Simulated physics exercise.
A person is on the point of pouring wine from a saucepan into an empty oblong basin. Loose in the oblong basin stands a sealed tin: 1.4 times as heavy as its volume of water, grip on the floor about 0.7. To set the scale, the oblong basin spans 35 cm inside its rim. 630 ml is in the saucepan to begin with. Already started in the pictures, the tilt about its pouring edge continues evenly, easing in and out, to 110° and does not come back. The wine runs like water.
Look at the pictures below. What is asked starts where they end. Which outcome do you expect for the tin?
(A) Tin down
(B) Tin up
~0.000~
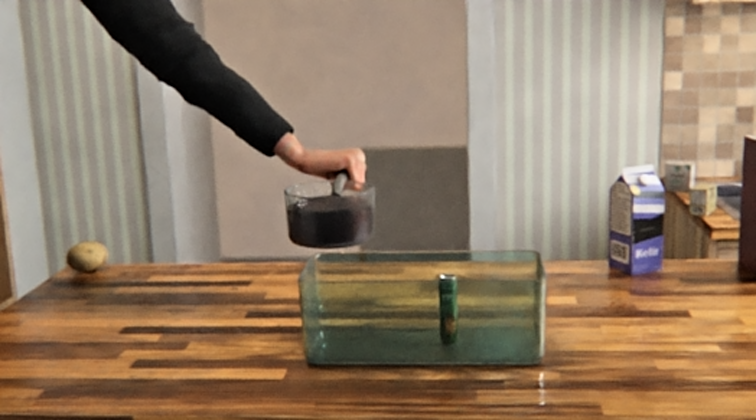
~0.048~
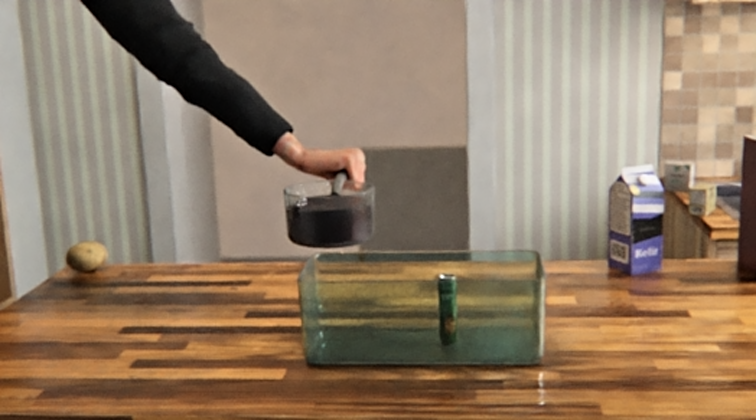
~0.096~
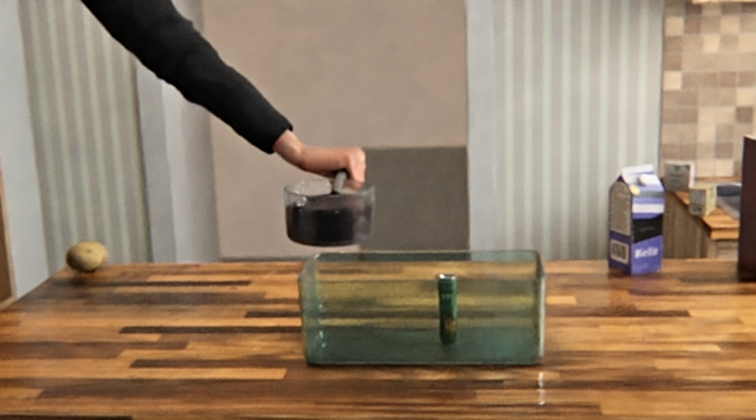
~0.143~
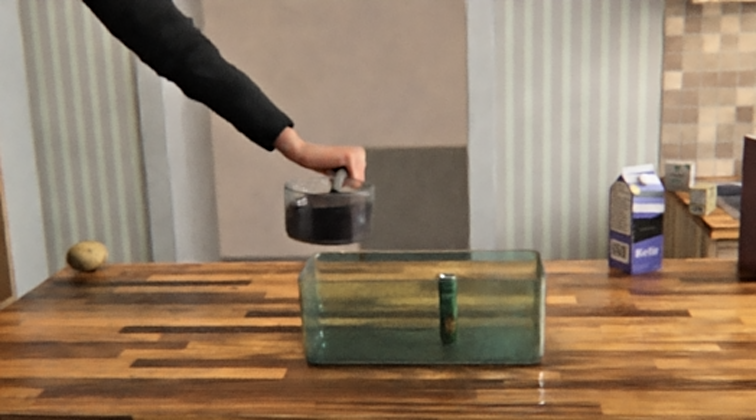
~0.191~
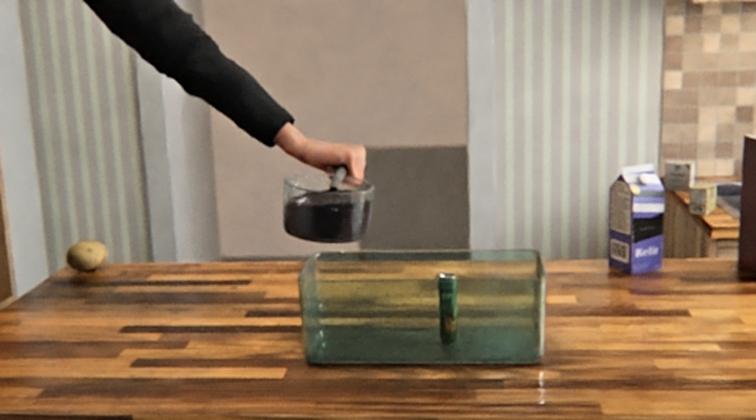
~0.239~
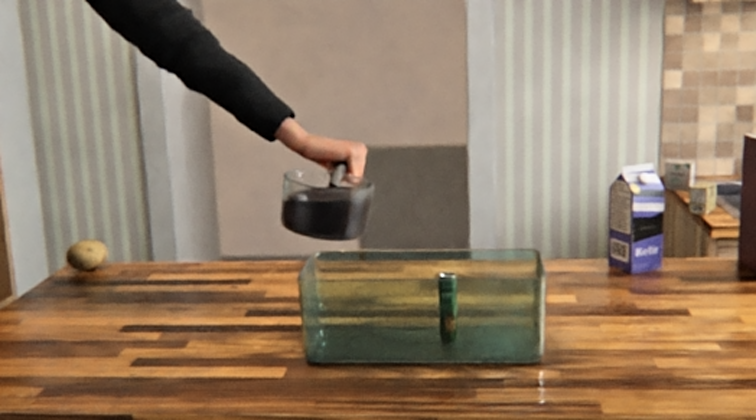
(A) Tin down.
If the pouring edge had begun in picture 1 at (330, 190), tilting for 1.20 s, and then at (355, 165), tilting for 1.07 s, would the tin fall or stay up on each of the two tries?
Trial 1 - tin stays standing; trial 2 - tin tips.
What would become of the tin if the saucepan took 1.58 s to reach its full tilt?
Result: Tin tipped over.
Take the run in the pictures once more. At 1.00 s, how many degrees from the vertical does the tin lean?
I'd say it's tipped close to 0 degrees.
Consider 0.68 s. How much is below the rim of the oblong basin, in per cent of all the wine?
Fraction in basin: Approx. 4%.
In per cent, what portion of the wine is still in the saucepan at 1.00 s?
12 %.
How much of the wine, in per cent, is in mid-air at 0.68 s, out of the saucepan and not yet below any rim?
I'd say close to 26 per cent.
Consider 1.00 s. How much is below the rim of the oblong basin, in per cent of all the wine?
Near 70 in a hundred.
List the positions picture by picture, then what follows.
It leans 0°; its right rim is at (373, 190); the wine meets the walls at (290, 204) and (372, 203); the oblong basin's rim runs from (306, 268) to (543, 266); the tin's top is at (448, 279), in the first picture.
It leans 0°; its right rim is at (373, 190); the wine meets the walls at (289, 204) and (371, 202), in the second picture.
It leans 2°; its right rim is at (373, 190); the wine meets the walls at (289, 203) and (371, 201), in the third picture.
It leans 4°; its right rim is at (373, 189); the wine meets the walls at (288, 202) and (371, 199), in the fourth picture.
It leans 7°; its right rim is at (373, 189); the wine meets the walls at (287, 199) and (371, 197), in the fifth picture.
It leans 10°; its right rim is at (372, 189); the wine meets the walls at (286, 195) and (370, 194), in the sixth picture.
After 0.68 s the tilt is 66° and 70 per cent is still to pour; the tin stands where it began.
After 1.00 s the tilt is 103° and 12 per cent is still to pour; the tin stands where it began.
After 1.34 s the tilt is 110° and 0 per cent is still to pour; the tin leans 45°.
After 1.70 s the tilt is 110° and 0 per cent is still to pour; the tin lies on its side.
In the end the tin lies on its side.
